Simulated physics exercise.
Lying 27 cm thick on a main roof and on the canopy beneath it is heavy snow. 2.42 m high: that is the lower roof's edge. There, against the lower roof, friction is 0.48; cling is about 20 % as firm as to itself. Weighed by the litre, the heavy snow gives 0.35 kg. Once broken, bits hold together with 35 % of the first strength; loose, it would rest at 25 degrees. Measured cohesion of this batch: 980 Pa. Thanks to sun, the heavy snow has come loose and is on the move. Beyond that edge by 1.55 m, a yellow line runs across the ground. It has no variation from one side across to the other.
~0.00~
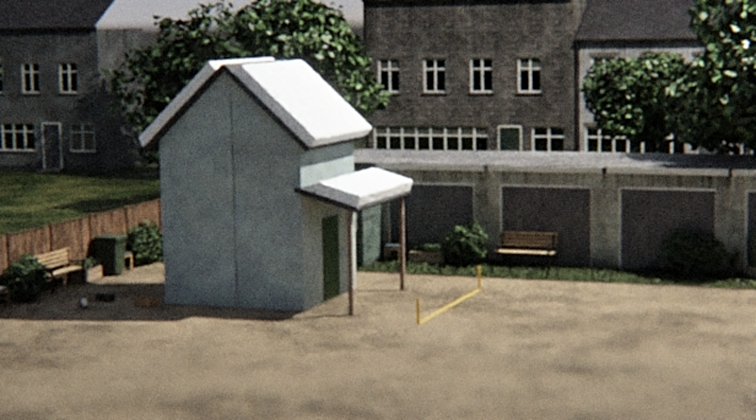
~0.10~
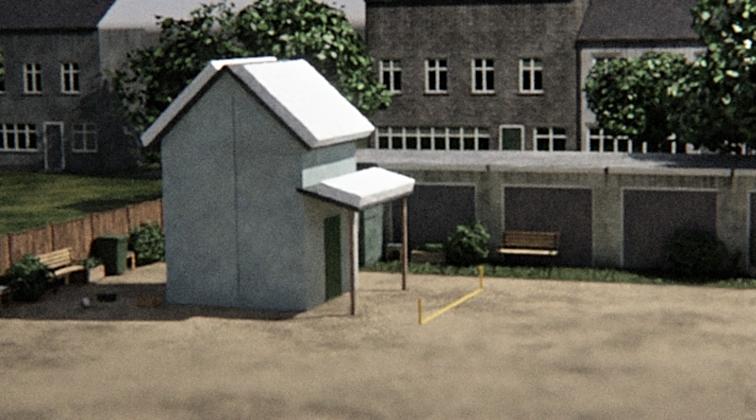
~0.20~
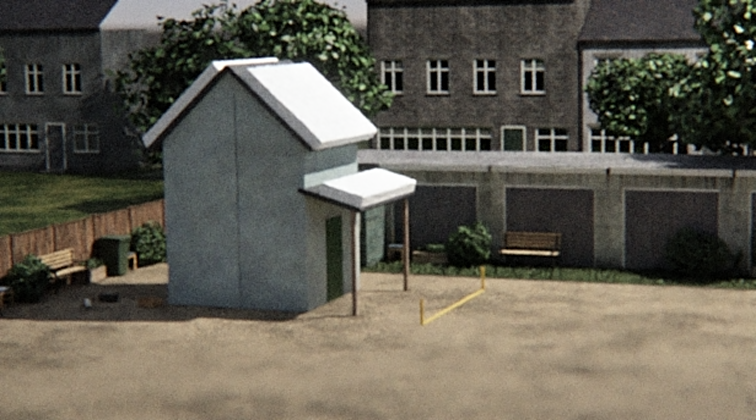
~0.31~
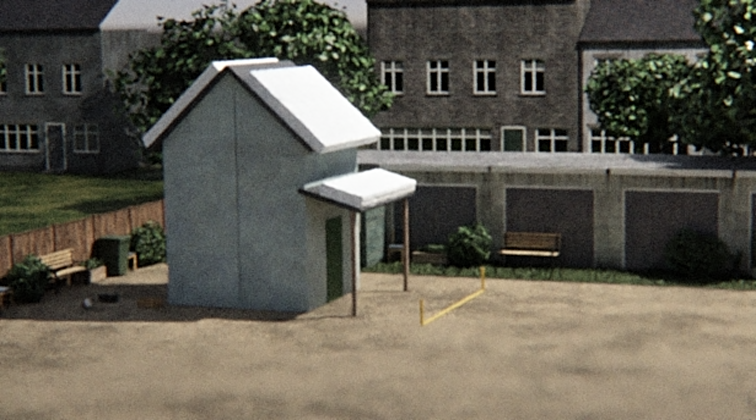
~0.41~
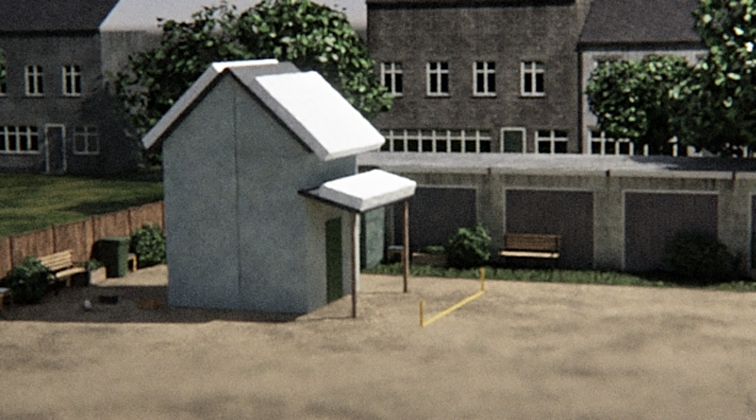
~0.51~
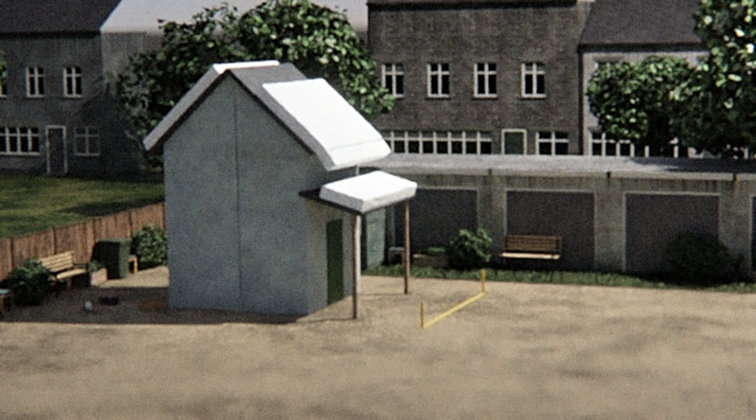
At first, a thick layer of snow covers the right slope of a small grey-blue building's roof, above a lower snow-covered porch roof. The upper snow begins creeping down the slope, then slides farther, baring a dark strip near the ridge and jutting out over the porch roof.
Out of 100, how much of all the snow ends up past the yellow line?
About 43 %.
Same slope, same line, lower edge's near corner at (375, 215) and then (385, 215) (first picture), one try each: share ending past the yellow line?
Close to 35 % on the first try, close to 30 % on the next.
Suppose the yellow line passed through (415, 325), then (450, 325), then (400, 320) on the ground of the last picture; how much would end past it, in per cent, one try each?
First try around 55 per cent, second around 30 per cent, third around 70 per cent.
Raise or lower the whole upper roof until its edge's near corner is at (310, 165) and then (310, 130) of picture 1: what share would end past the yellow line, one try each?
The first try gives about 30 % and the second about 45 %.
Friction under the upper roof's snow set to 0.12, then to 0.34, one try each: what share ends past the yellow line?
Try 1: 50 %; try 2: 35 %.
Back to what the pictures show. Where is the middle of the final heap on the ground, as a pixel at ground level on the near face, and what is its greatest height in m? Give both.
You'd find it near (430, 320), piled some 0.4 m high.
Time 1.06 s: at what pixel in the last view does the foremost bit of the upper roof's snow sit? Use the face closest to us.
Roughly at (380, 206).
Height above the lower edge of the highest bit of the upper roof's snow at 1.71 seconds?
0.4 m, more or less.
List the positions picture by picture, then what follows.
The first picture shows leading edge of the heavy snow at (310, 141).
The second picture shows leading edge of the heavy snow at (313, 141), its middle shifted 2.0 cm.
The third picture shows leading edge of the heavy snow at (316, 144), its middle shifted 8.5 cm, 4 % of it past the upper edge, in one piece.
The fourth picture shows leading edge of the heavy snow at (320, 147), its middle shifted 19 cm, 8 % of it past the upper edge, in one piece.
The fifth picture shows leading edge of the heavy snow at (324, 150), its middle shifted 35 cm, 15 % of it past the upper edge, in one piece.
The sixth picture shows leading edge of the heavy snow at (330, 156), its middle shifted 56 cm, 24 % of it past the upper edge, cracking.
After 1.06 s, none is below the lower edge and 0 % is past the line.
After 1.71 s, 66 % is below the lower edge and 21 % is past the line.
After 2.35 s, 80 % is below the lower edge and 43 % is past the line.
After 3.00 s, 81 % is below the lower edge and 43 % is past the line.
After 3.50 s, at the end, 81 % is below the lower edge and 43 % is past the line.
